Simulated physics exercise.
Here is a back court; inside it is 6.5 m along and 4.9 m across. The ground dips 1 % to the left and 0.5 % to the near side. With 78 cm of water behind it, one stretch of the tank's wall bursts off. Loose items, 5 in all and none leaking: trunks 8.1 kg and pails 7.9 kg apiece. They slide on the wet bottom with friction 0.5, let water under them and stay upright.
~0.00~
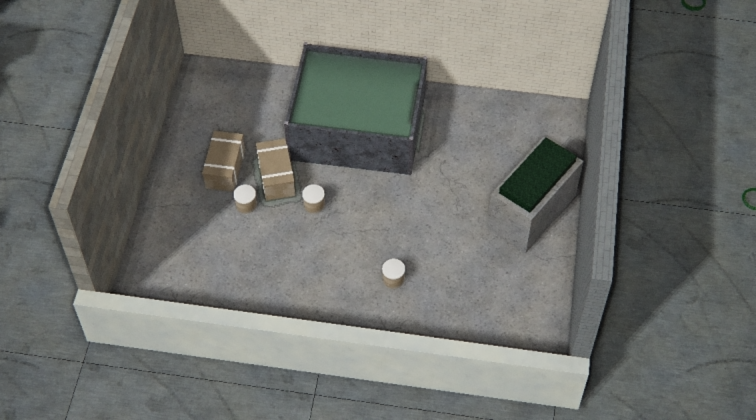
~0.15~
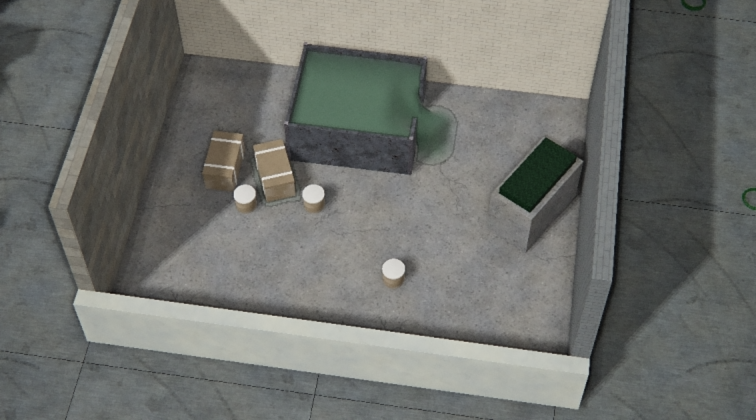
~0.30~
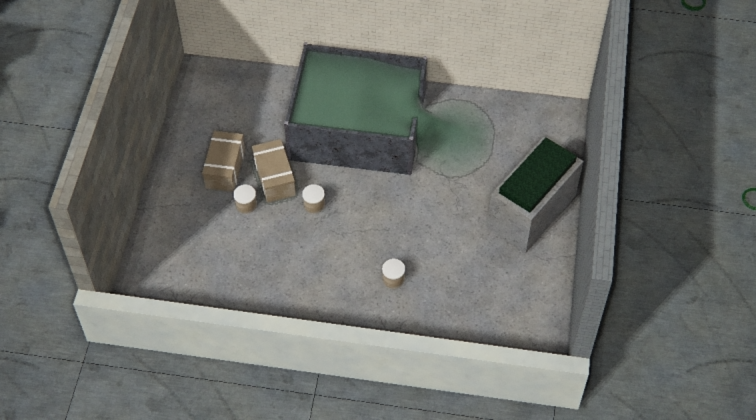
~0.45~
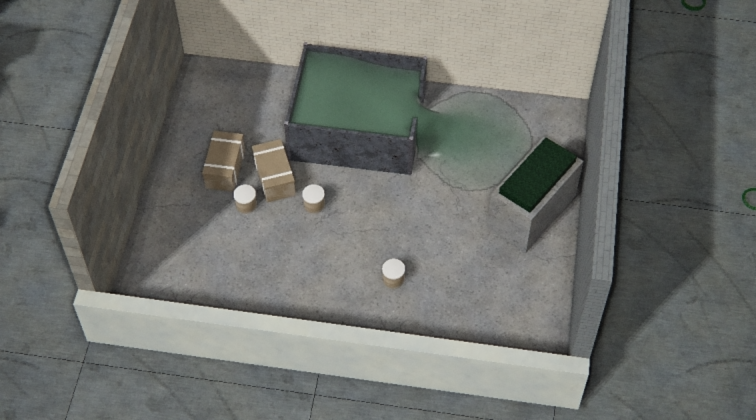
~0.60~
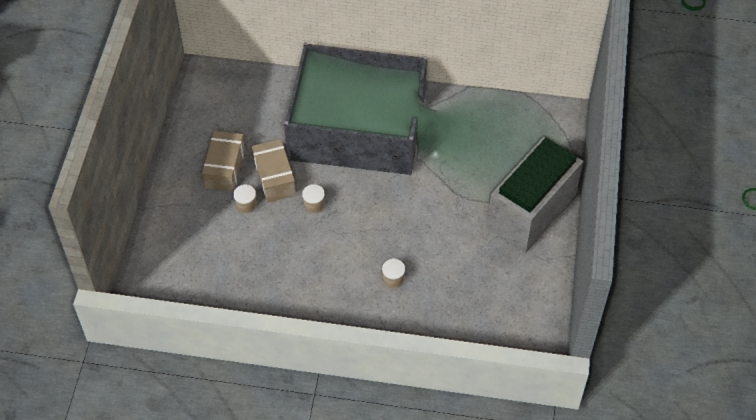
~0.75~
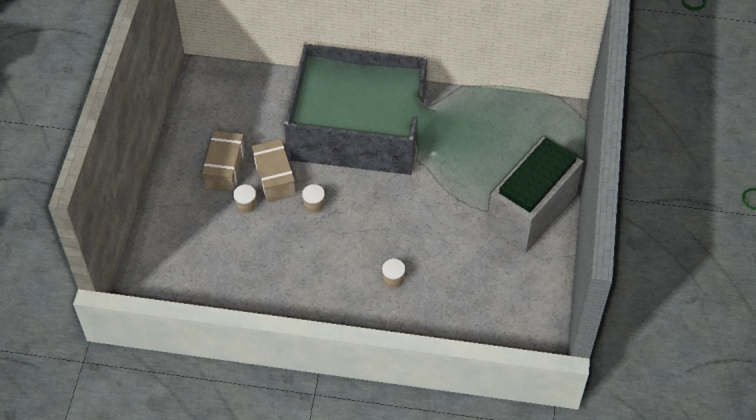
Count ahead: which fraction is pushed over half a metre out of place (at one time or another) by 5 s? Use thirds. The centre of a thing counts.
That comes to not even a third.
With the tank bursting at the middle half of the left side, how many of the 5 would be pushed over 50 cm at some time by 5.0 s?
In that case 1 of them.
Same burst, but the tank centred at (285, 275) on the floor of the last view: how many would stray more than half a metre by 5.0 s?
Then 1.
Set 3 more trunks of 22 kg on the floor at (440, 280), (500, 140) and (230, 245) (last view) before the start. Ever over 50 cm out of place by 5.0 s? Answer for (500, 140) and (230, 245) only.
In that order: Past it, short of it.
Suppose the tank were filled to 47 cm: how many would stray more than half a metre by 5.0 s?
Then 0.
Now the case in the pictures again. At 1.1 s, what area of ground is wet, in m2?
Roughly 8.0 m2.
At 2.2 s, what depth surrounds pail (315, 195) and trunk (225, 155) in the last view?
About 0 and 0 cm.
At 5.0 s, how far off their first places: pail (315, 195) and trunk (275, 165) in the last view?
In that order: 0 cm, 5 cm.
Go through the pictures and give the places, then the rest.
In the first frame, a trunk at (275, 162) rests on the ground; a trunk at (223, 153) rests on the ground; 2.8 m2 under water; 0 of 5 have shifted.
In the second frame, a trunk at (274, 163) rests on the ground; a trunk at (223, 153), on the bottom; 3.4 m2 under water; 0 of 5 have shifted.
In the third frame, a trunk at (273, 163) rests on the ground; a trunk at (223, 153) rests on the ground; water covers 4.2 m2; 0 of 5 have shifted.
In the fourth frame, a trunk at (273, 163), on the bottom; a trunk at (223, 153) rests on the ground; 5.3 m2 under water; 0 of 5 have shifted.
In the fifth frame, a trunk at (273, 163), on the bottom; a trunk at (223, 153) rests on the ground; water covers 6.5 m2; 0 of 5 have shifted.
In the sixth frame, a trunk at (273, 163) rests on the ground; a trunk at (223, 153), on the bottom; 7.4 m2 under water; 0 of 5 have shifted.
After 1.1 s 0 of 5 are over 50 cm from their spots; 0 afloat.
After 2.2 s 0 of 5 are over 50 cm from their spots; 0 afloat.
After 3.5 s 0 of 5 are over 50 cm from their spots; 0 afloat.
After 5.0 s 1 of 5 are over 50 cm from their spots, and 1 have been at some point; 0 afloat.
